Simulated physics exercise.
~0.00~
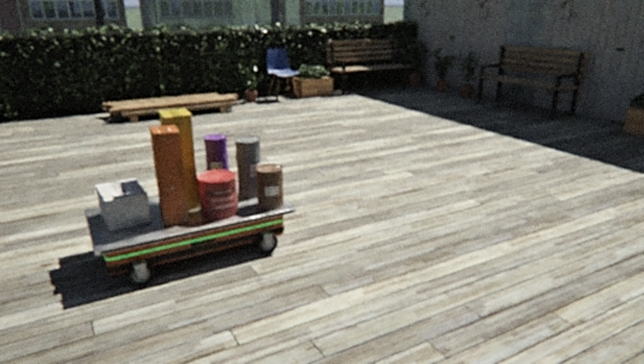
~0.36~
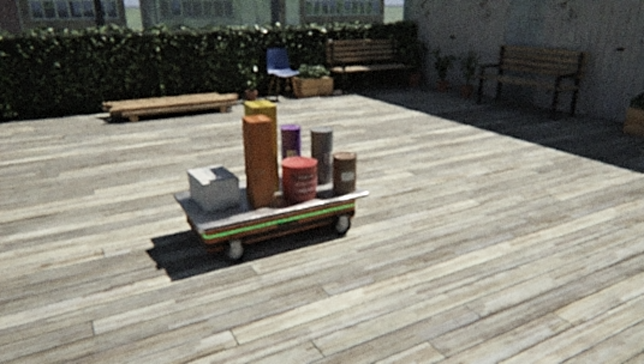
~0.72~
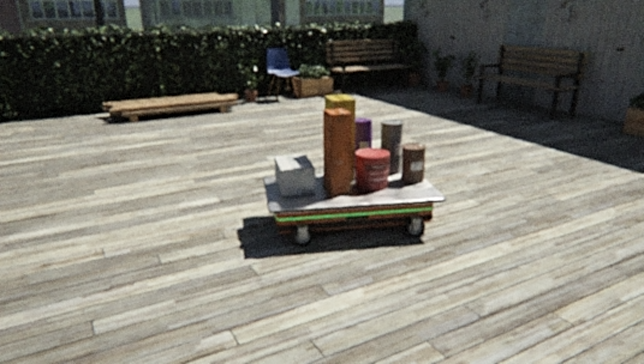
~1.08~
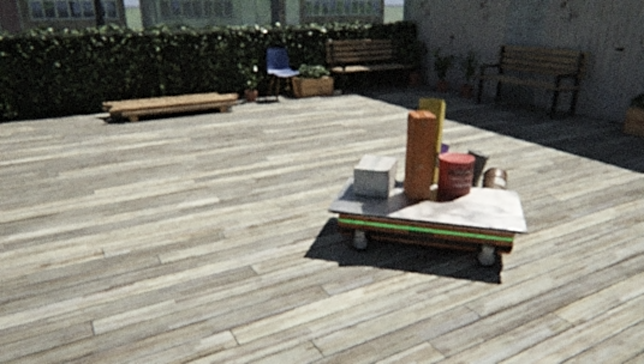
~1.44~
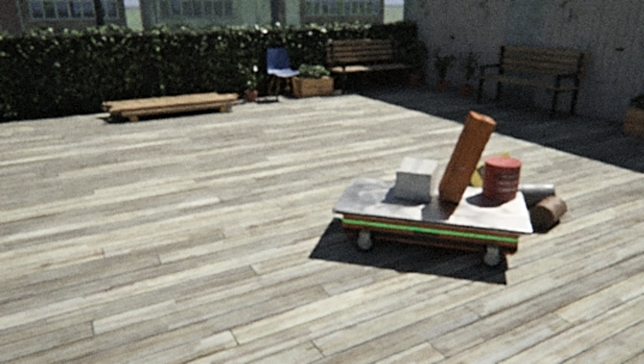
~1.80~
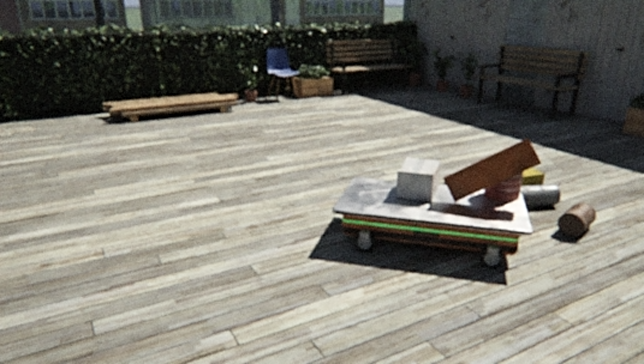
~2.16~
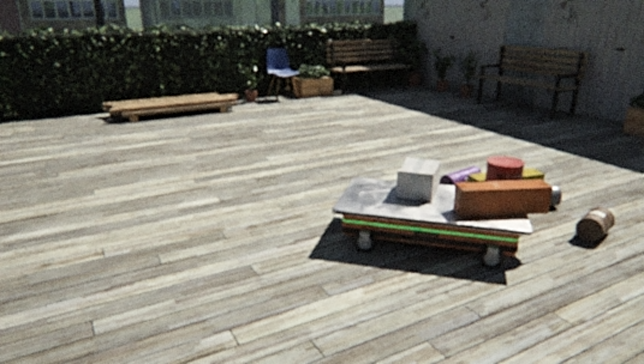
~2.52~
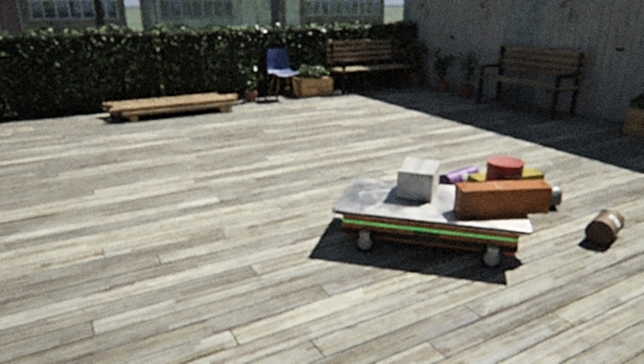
On a sunny wooden deck, a loaded cart rolls right, stops, and its tall boxes topple.
